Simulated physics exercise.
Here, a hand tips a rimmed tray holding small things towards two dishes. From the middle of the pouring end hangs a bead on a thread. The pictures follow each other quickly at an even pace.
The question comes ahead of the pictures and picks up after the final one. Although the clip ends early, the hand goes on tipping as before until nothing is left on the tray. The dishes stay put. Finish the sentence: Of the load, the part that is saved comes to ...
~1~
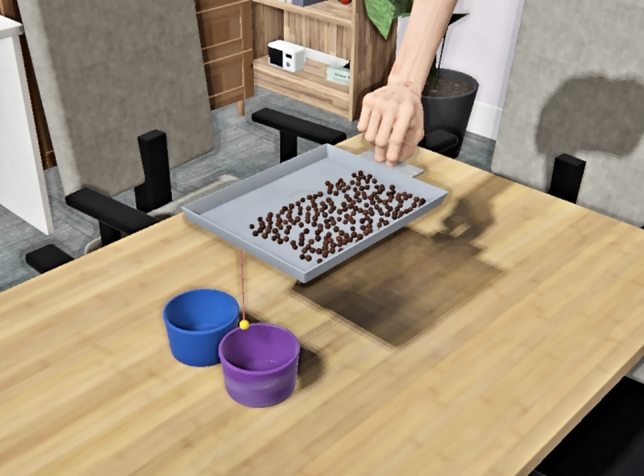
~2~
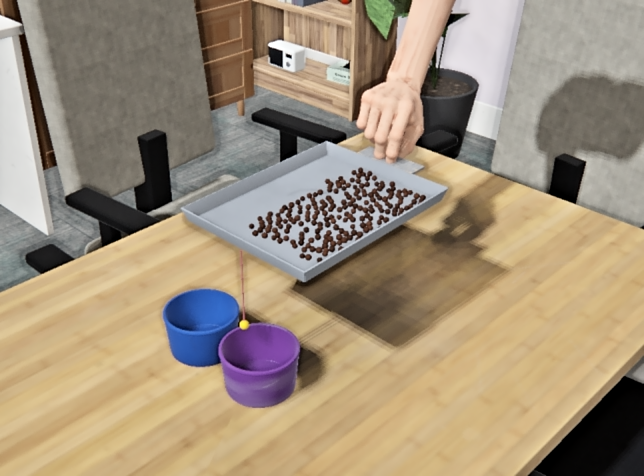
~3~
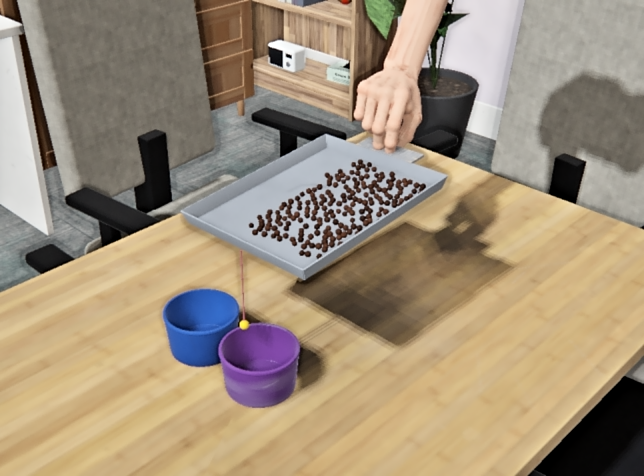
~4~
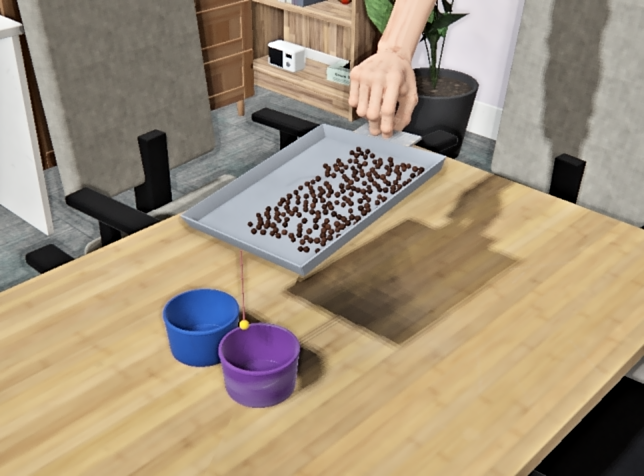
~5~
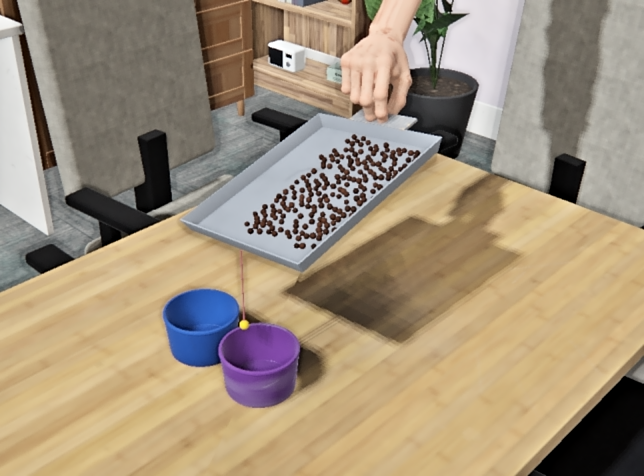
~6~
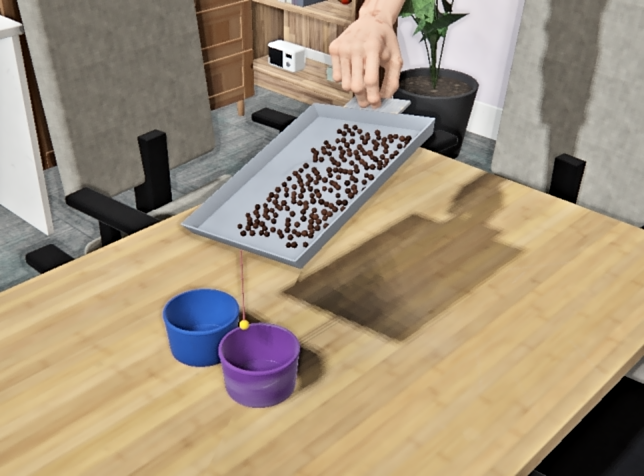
More than half of it.
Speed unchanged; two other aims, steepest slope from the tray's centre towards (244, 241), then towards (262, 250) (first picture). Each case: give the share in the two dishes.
I'd say roughly 30 percent with the first slope, 20 percent with the other.
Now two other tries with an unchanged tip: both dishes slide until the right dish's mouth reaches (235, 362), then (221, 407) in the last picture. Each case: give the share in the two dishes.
Trial 1 about 60 %, trial 2 about 0 %.
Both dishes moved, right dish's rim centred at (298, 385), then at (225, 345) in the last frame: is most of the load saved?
In the first position shy of half, in the second past half.
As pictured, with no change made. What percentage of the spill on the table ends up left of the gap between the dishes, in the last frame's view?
Estimate: About 100 percent.
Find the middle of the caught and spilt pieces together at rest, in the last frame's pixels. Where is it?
Near (193, 339).
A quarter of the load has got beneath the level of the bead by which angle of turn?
Approx. 70° from level.
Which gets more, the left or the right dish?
The one you want is the left of the two.
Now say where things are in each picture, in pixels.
The first picture shows corners of the pouring end at (188, 207) and (305, 269), level; middle of the load at (340, 212), allspice berries; left dish at (174, 341); right dish at (231, 381); bead on its thread at (244, 325).
The second picture shows corners of the pouring end at (188, 208) and (304, 268), level; middle of the load at (340, 210).
The third picture shows corners of the pouring end at (187, 210) and (303, 266), tipped barely, lowest at the left corner; middle of the load at (339, 204).
The fourth picture shows corners of the pouring end at (187, 214) and (301, 262), tipped a little, lowest at the left corner; middle of the load at (338, 195).
The fifth picture shows corners of the pouring end at (187, 218) and (298, 259), tipped clearly, lowest at the left corner; middle of the load at (333, 186).
The sixth picture shows corners of the pouring end at (187, 222) and (295, 256), tipped clearly, lowest at the left corner; middle of the load at (325, 180), nearly all on the move; left dish at (174, 341); right dish at (231, 381).
Soon after the last picture, tray tipped steeply; about half on the tray; a small part in the left dish; a small part outside both; about a third in the air.
A little later, tray tipped past a quarter turn; a stray few on the tray; about two thirds in the left dish; about a quarter outside both; a stray few in the air.
Later still, tray tipped past a quarter turn; about two thirds in the left dish; about a quarter outside both.
At rest, tray tipped past a quarter turn; none in the right dish; about two thirds in the left dish; about a quarter outside both.
